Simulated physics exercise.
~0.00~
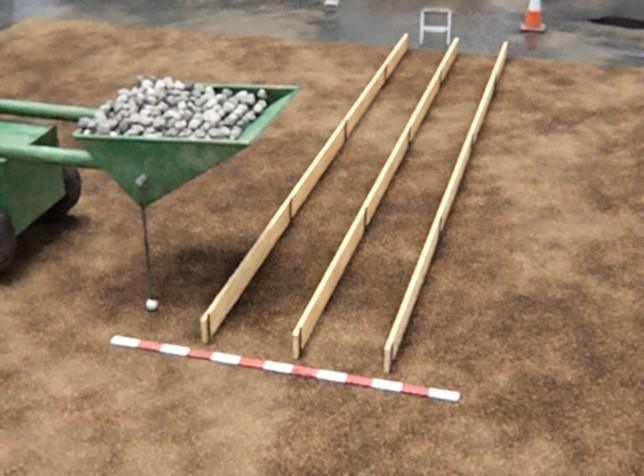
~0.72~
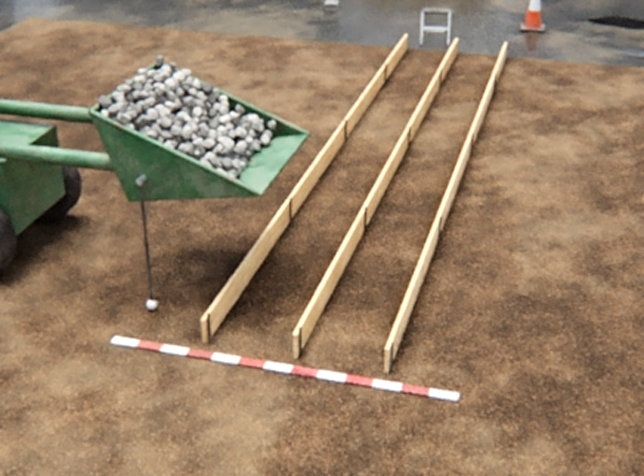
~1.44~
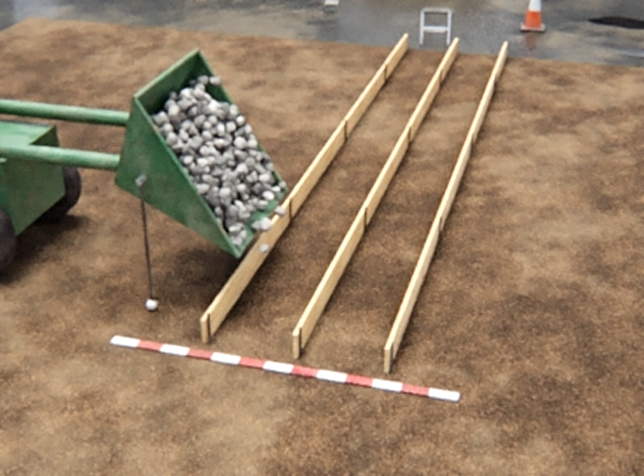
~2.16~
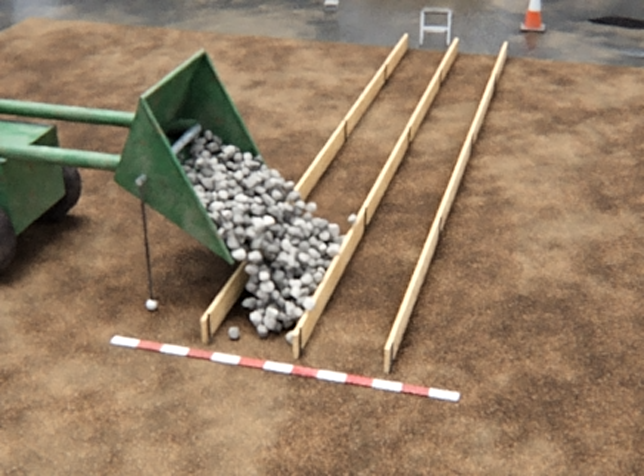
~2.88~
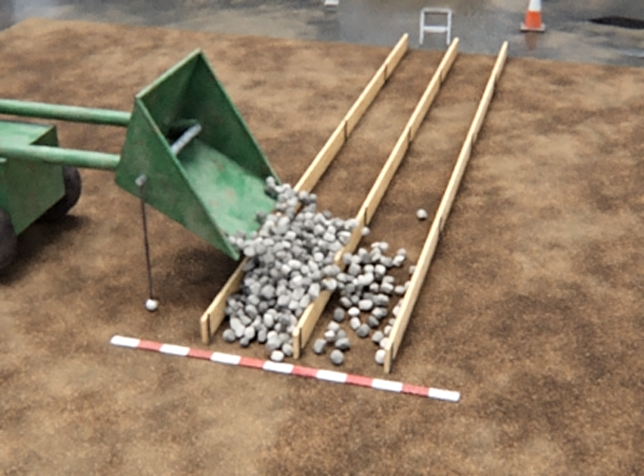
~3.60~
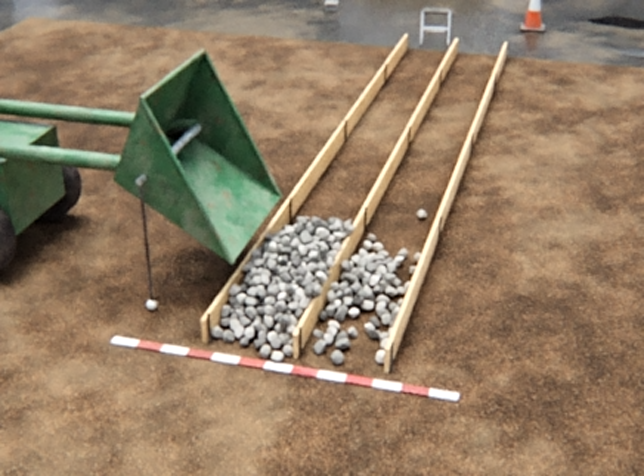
A green loader bucket heaped with grey stones juts in from the left over brown ground, seen from above, beside three long pale planks running away toward a wet grey strip with an orange cone. A red and white striped staff lies in front, and a small white ball hangs below the bucket. The bucket tips forward to the right until stones slide to its lip, then pour out between the left and middle planks. Some spill over the middle plank as the bucket jerks slightly and empties. Most stones finish in the left bay, fewer in the right.
